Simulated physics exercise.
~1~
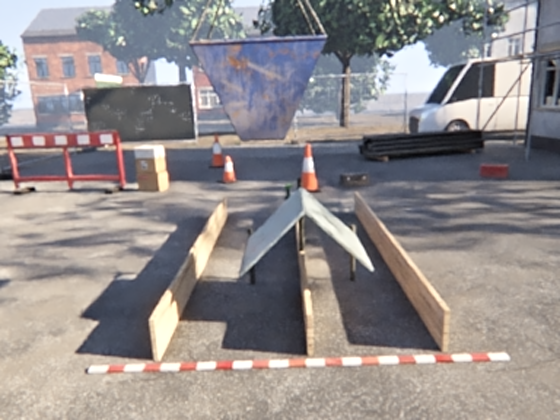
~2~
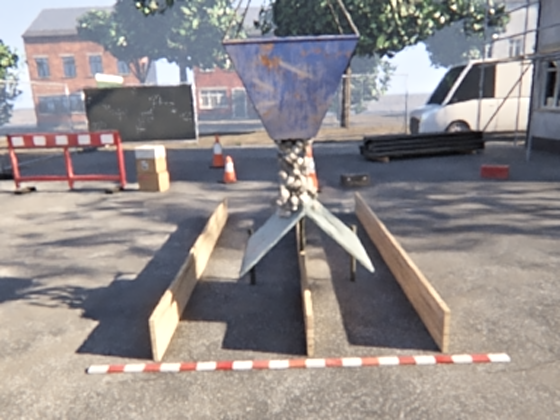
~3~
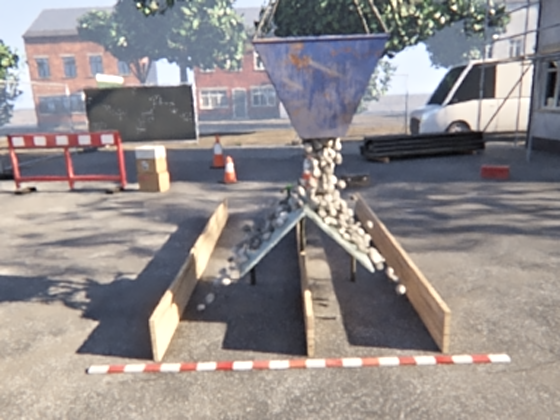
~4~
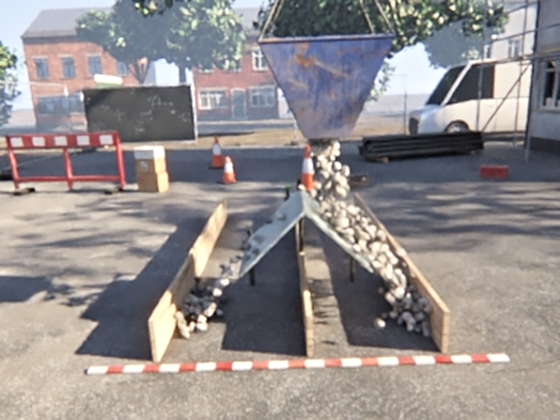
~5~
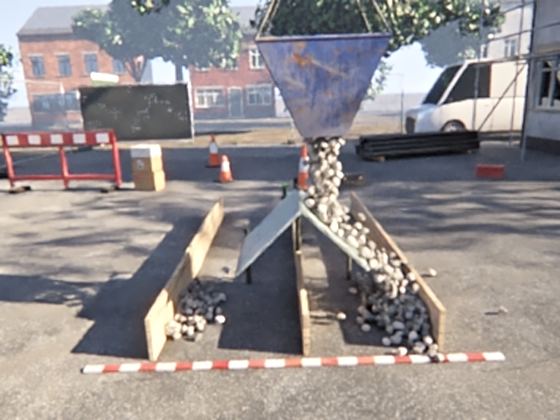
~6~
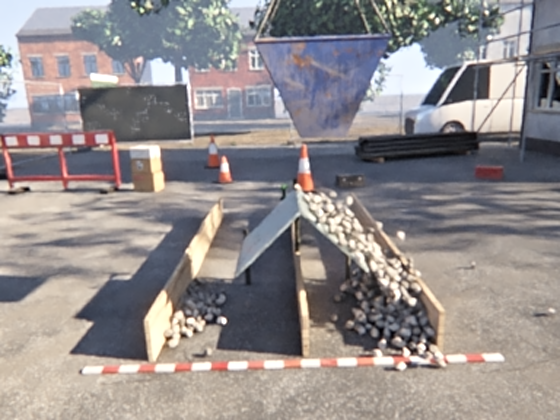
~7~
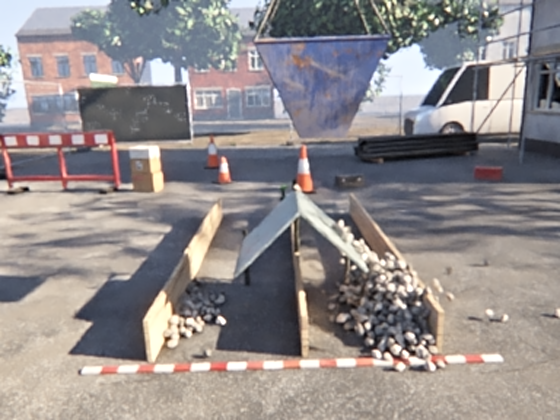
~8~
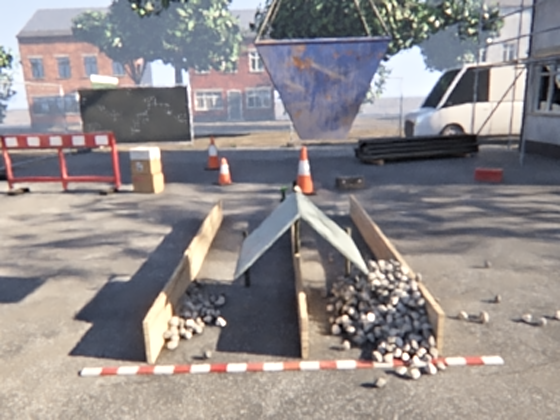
The footage shows a blue skip moving right above a peaked steel slope between wooden planks, pouring pale stones that slide down both sides. The skip empties, leaving a small pile in the left bay, a much larger heap in the right bay, and a few stones scattered beyond it.
